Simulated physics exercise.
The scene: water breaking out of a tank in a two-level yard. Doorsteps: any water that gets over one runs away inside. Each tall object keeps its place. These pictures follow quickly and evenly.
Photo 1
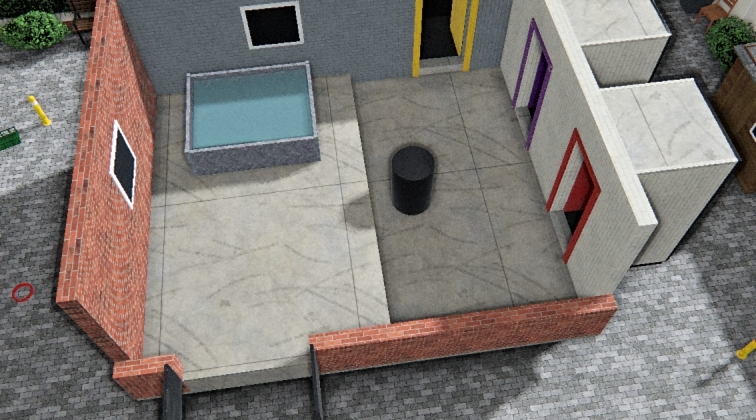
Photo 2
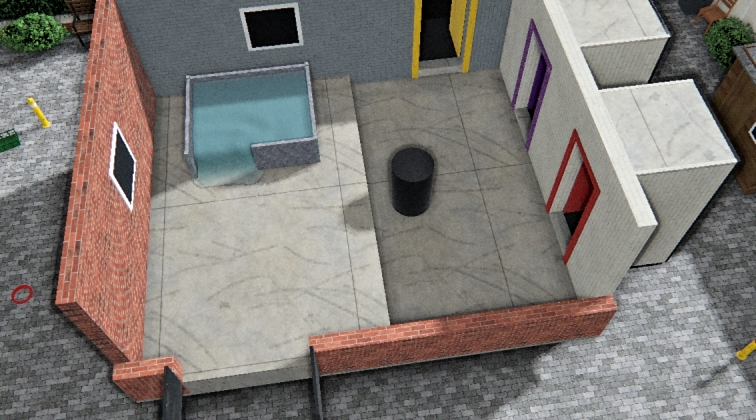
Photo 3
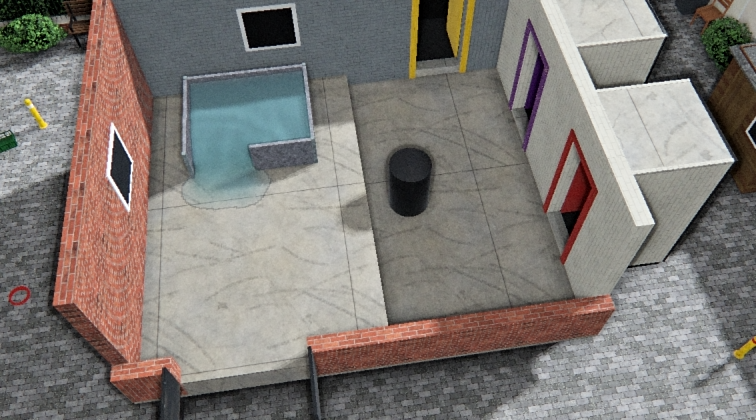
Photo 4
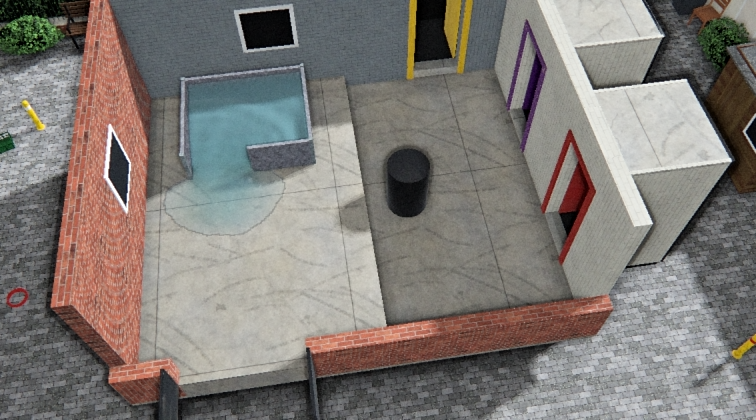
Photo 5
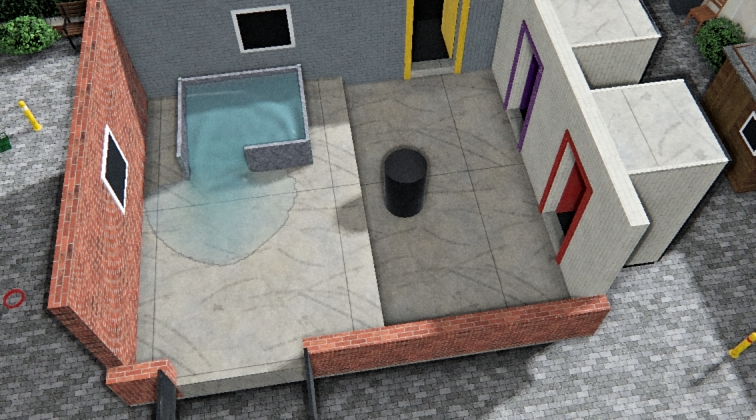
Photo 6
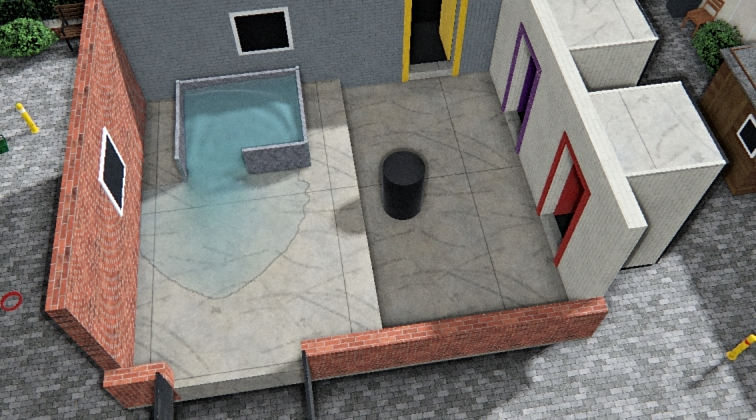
The video shows a walled yard with a raised pool of still water and a black cylinder; part of the pool's front wall opens, and water pours through the gap, spreading steadily forward across the pale paved floor.
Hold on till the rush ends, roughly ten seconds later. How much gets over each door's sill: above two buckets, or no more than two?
In order: I predict the yellow door will remain at two buckets or below. I predict the red door will remain at two buckets or below. I predict the purple door will remain at two buckets or below.
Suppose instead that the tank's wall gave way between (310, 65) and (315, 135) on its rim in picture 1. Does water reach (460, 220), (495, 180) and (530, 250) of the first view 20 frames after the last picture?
The three spots, in order, are spared, inundated and inundated.
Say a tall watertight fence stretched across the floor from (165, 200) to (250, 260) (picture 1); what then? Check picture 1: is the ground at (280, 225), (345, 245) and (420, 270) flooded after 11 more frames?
Lab note - point 1: Inundated; point 2: Inundated; point 3: Inundated.
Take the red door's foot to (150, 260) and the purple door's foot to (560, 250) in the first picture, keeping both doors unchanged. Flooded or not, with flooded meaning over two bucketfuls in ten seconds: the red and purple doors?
Result: Red goes beyond the limit, and purple stays beneath the limit.
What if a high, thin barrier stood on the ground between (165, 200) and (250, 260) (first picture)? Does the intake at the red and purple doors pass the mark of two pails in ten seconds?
Looking at it, the red door beats the mark while the purple door doesn't reach the mark.
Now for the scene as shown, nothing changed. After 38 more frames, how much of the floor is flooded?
Near 50 in a hundred.
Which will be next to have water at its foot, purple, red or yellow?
Answer: The one in red.
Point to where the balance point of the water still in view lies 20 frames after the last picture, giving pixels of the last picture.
Near pixel (239, 207).
A moment on, water covers 30 % of the floor; the yellow door not reached, the red door not reached, the purple door not reached.
Next, water covers 30 % of the floor; the yellow door not reached, the red door not reached, the purple door not reached.
Then, water covers 40 % of the floor; the yellow door not reached, the red door not reached, the purple door not reached.
Later, water covers 50 % of the floor; the yellow door not reached, the red door wet at the sill, nothing in, the purple door not reached.
In the end, water covers 70 % of the floor; the yellow door not reached, the red door under two buckets in, the purple door wet at the sill, nothing in.
